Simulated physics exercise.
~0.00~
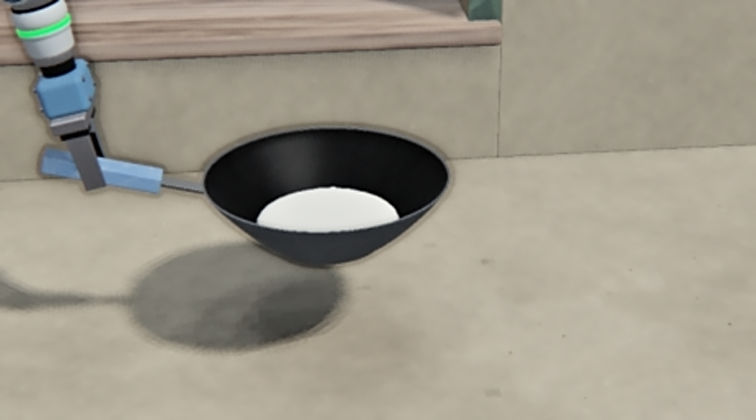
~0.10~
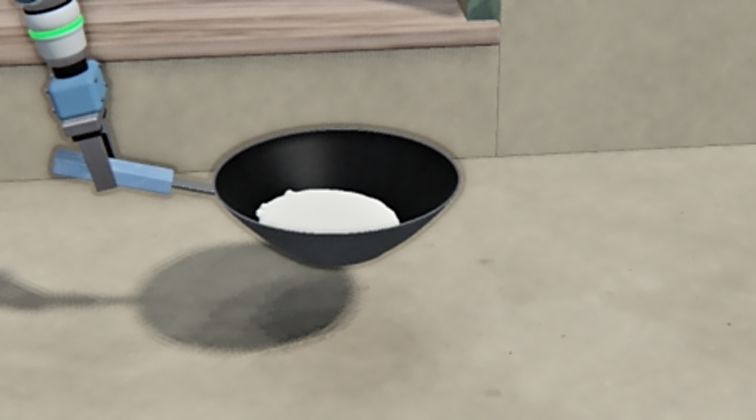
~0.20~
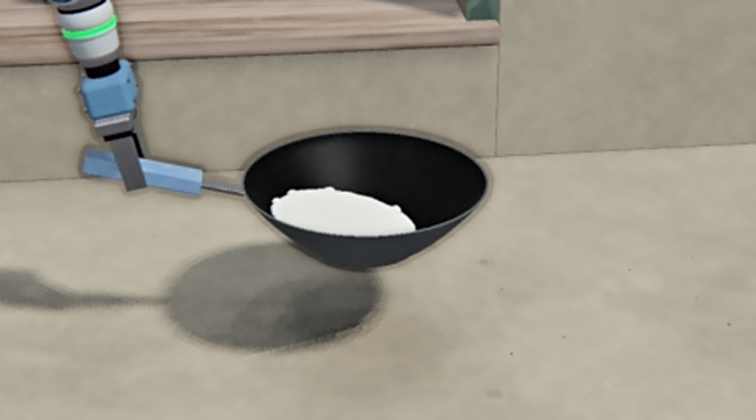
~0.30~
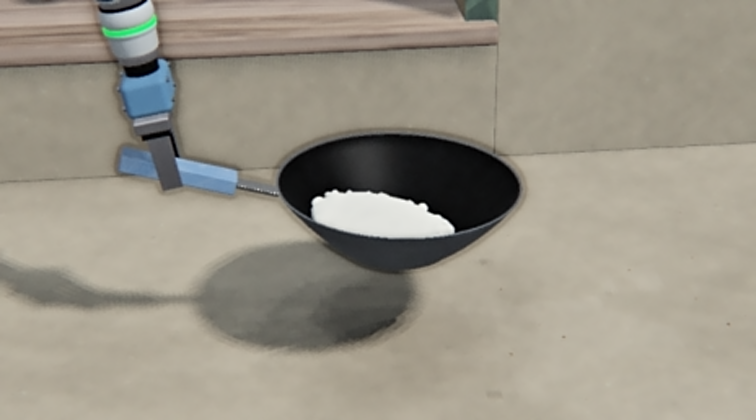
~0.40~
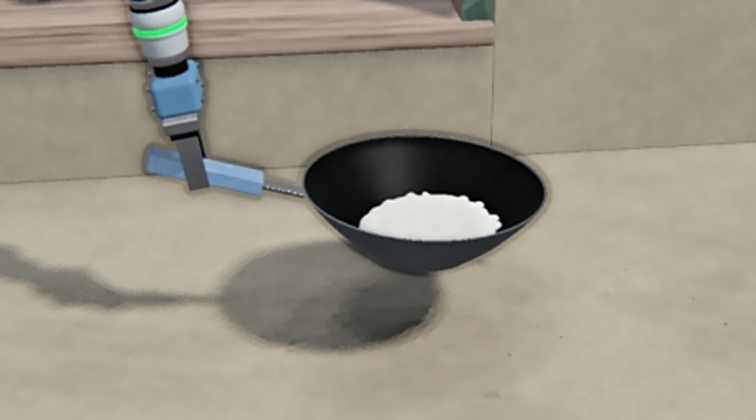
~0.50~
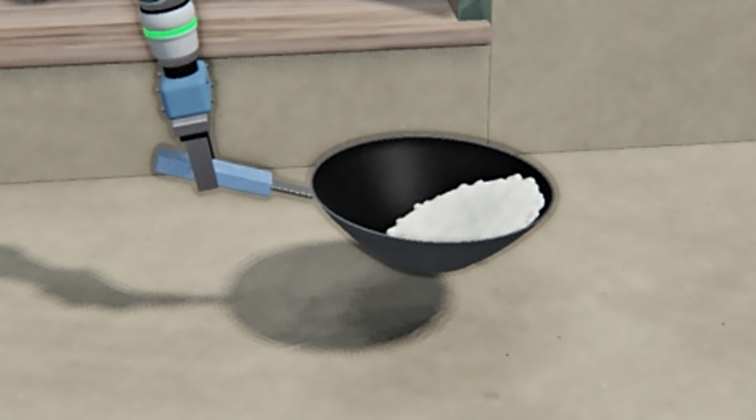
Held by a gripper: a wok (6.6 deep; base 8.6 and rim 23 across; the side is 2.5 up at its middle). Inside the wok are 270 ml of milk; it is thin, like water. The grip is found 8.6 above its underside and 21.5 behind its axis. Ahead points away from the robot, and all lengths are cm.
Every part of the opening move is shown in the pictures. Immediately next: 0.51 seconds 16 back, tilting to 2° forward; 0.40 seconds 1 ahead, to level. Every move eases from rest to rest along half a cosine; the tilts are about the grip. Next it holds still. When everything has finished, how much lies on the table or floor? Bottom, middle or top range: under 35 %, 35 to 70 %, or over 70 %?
Range: Bottom.
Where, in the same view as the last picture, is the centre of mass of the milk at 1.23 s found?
Roughly (267, 241).
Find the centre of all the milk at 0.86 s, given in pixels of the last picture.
Centre: Approx. (287, 239) px.
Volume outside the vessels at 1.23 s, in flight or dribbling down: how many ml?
Roughly 10 ml.
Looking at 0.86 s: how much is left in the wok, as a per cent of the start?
I'd put it near 90 in a hundred.
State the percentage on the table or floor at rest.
I'd say somewhere near 25 in a hundred.
After 0.86 s, tilted 2° forward, liquid up to 13 above the table; 250 ml in the wok, 25 ml on the table or floor.
After 1.23 s, level, liquid up to 13 above the table; 215 ml in the wok, 50 ml on the table or floor, 10 ml in the air or running down outside.
After 1.61 s, level, liquid up to 14 above the table; 205 ml in the wok, 65 ml on the table or floor.
After 2.41 s, level, liquid up to 17 above the table; 200 ml in the wok, 70 ml on the table or floor.
In the end, 200 ml in the wok, 70 ml on the table or floor. That is 26 % on the table or floor.
